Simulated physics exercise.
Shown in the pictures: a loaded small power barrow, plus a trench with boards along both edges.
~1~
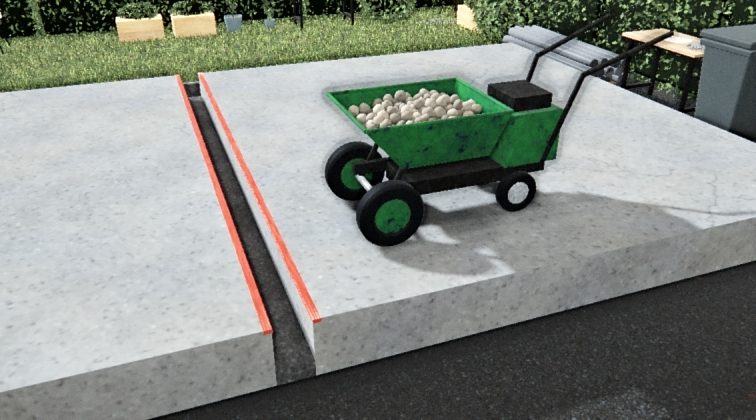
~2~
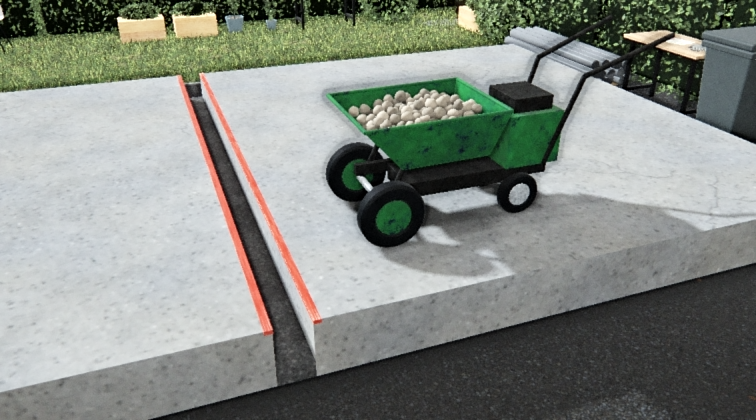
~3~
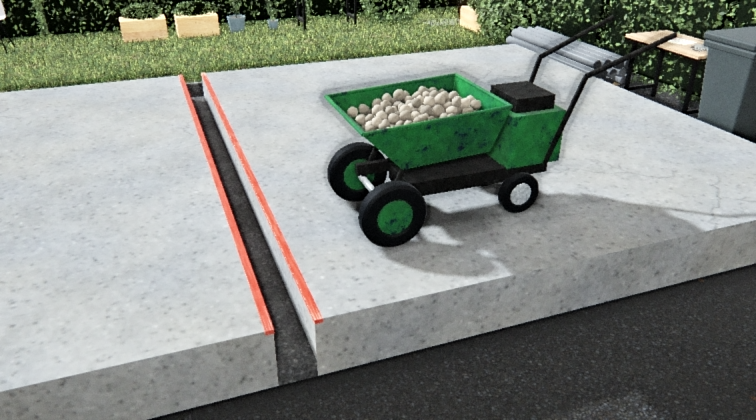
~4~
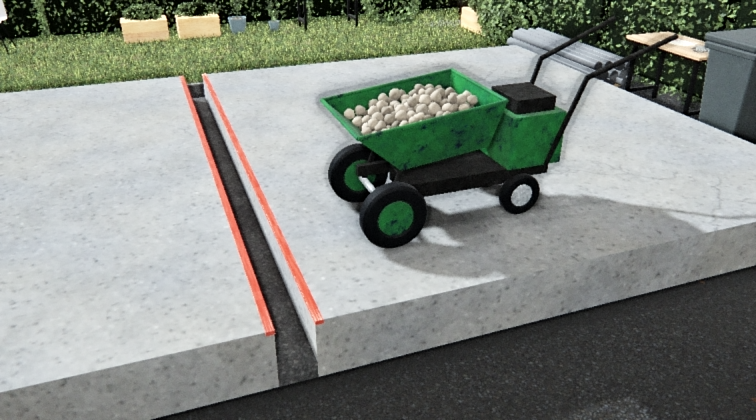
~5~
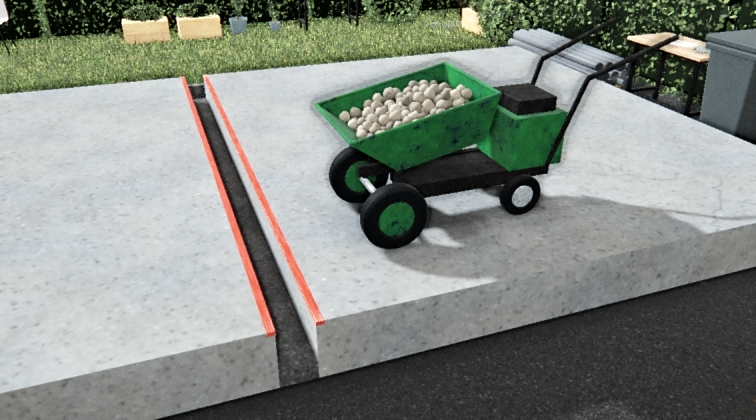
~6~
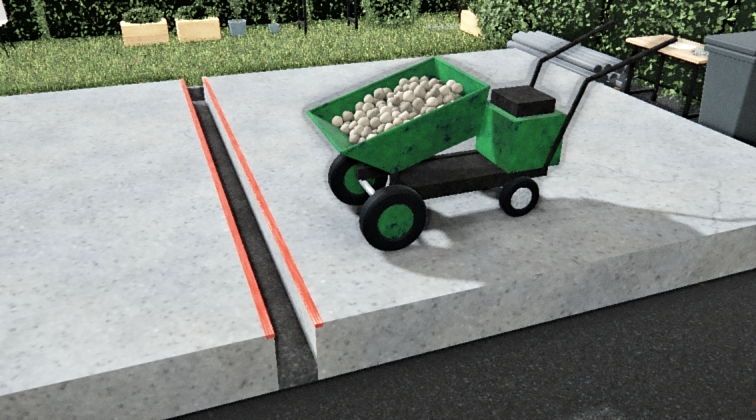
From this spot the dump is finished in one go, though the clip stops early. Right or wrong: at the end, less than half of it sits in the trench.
Wrong.
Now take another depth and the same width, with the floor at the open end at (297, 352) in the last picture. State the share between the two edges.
I'd guess close to 60 percent.
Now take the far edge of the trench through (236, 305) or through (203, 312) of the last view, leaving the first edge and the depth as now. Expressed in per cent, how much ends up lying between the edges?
The share would be 100 % first and 100 % second.
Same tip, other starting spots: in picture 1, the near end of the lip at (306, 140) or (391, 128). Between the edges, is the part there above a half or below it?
Lab note - position 1: A minority share; position 2: A majority share.
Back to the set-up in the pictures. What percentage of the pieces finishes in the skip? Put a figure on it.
Share in the skip: Around 0 %.
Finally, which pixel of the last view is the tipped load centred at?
I'd place the middle at about (255, 255).
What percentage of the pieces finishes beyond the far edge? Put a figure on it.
Share of load: Near 25 %.
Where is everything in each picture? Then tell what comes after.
In the first picture, lip of the skip near (366, 132), level; top of the load near (425, 112), river pebbles; first edge of the trench near (301, 286); far edge near (256, 296), the trench under half as wide as the skip, and about as deep as wide.
In the second picture, lip of the skip near (366, 133), level; top of the load near (431, 104).
In the third picture, lip of the skip near (363, 135), tipped barely; top of the load near (436, 110).
In the fourth picture, lip of the skip near (358, 139), tipped a little; top of the load near (433, 108).
In the fifth picture, lip of the skip near (352, 144), tipped a little; top of the load near (439, 100).
In the sixth picture, lip of the skip near (342, 153), tipped clearly; top of the load near (430, 97); first edge of the trench near (304, 291); far edge near (258, 300).
Shortly afterwards, skip tipped steeply; the whole lot in the skip.
Next, skip tipped right over; the bulk in the skip; only a few short of the trench; a little in or heaped over the trench; only a few beyond it; a little falling.
Some moments later, skip tipped right over; a little in the skip; only a few short of the trench; near two thirds in or heaped over the trench; near a quarter beyond it.
In the end, skip tipped right over; only a few short of the trench; near two thirds in or heaped over the trench; near a quarter beyond it.
